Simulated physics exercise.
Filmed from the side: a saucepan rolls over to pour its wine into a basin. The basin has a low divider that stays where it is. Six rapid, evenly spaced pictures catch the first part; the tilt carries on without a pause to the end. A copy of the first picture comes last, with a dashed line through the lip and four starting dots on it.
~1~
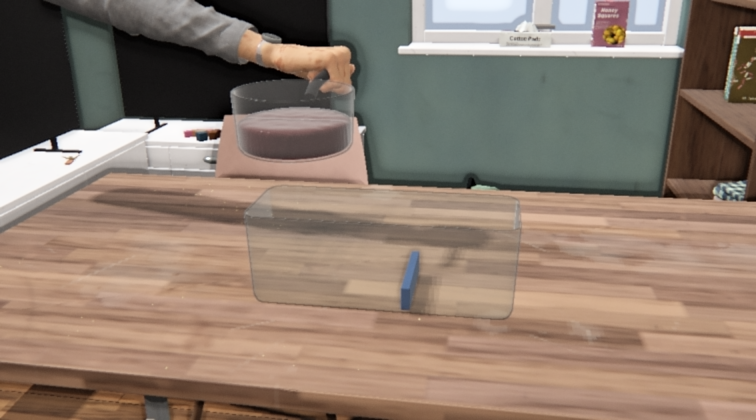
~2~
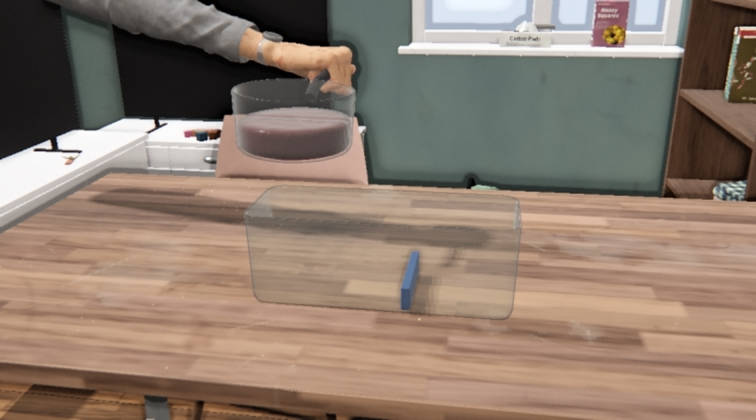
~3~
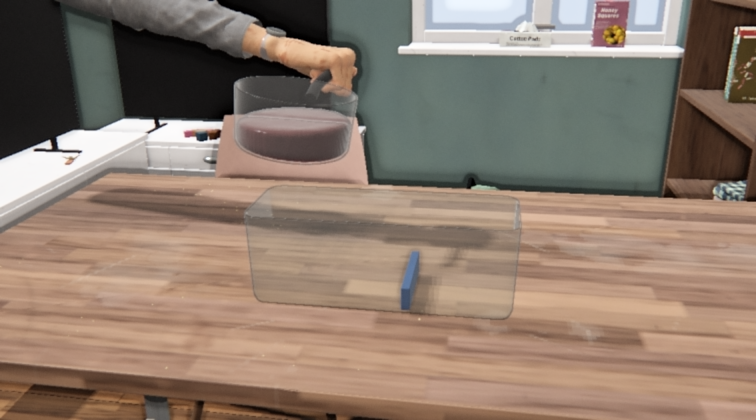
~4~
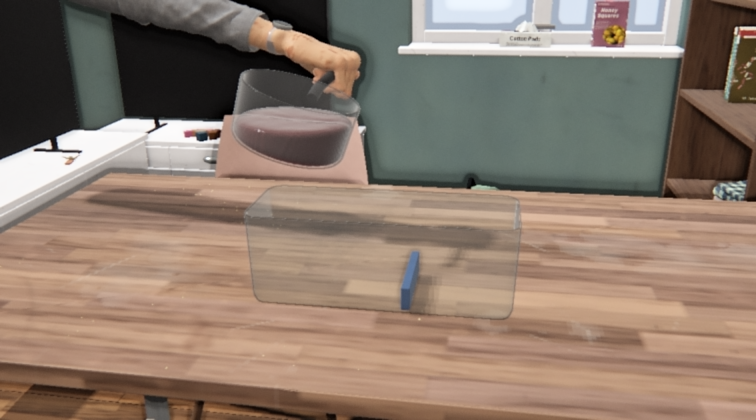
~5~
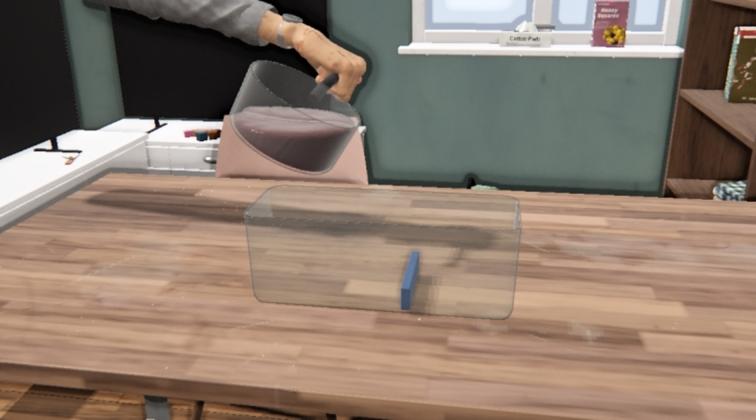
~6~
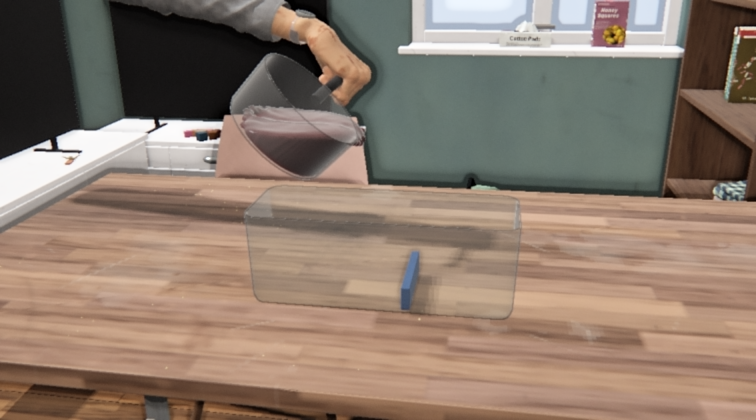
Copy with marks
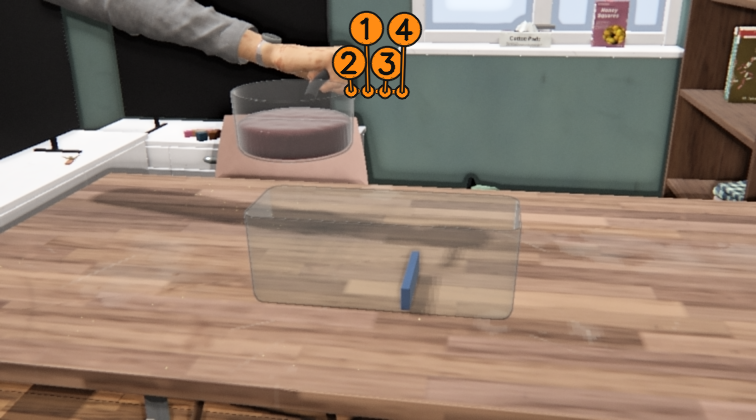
A clear round pot of dark purplish liquid, gripped at its rim by a hand reaching from the left, starts upright above a clear basin holding a small blue wall. The hand tilts it slowly, then more steeply to the right, until the liquid reaches the lowered lip and just edges over.
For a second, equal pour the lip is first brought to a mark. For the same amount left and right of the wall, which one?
3 is best.
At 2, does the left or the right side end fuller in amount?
More ends on the left.
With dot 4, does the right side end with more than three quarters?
No.
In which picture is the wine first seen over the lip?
In picture 6.
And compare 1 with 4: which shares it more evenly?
Here it is dot 4.
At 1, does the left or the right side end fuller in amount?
The left side.
On the marked copy, 1 at (368, 91); 2 at (351, 90); 3 at (385, 91); 4 at (402, 92).
With 1, about 71 % ends left of the wall and 28 % right of it.
With 2, about 88 % ends left of the wall and 11 % right of it.
With 3, about 50 % ends left of the wall and 50 % right of it.
With 4, about 40 % ends left of the wall and 59 % right of it.
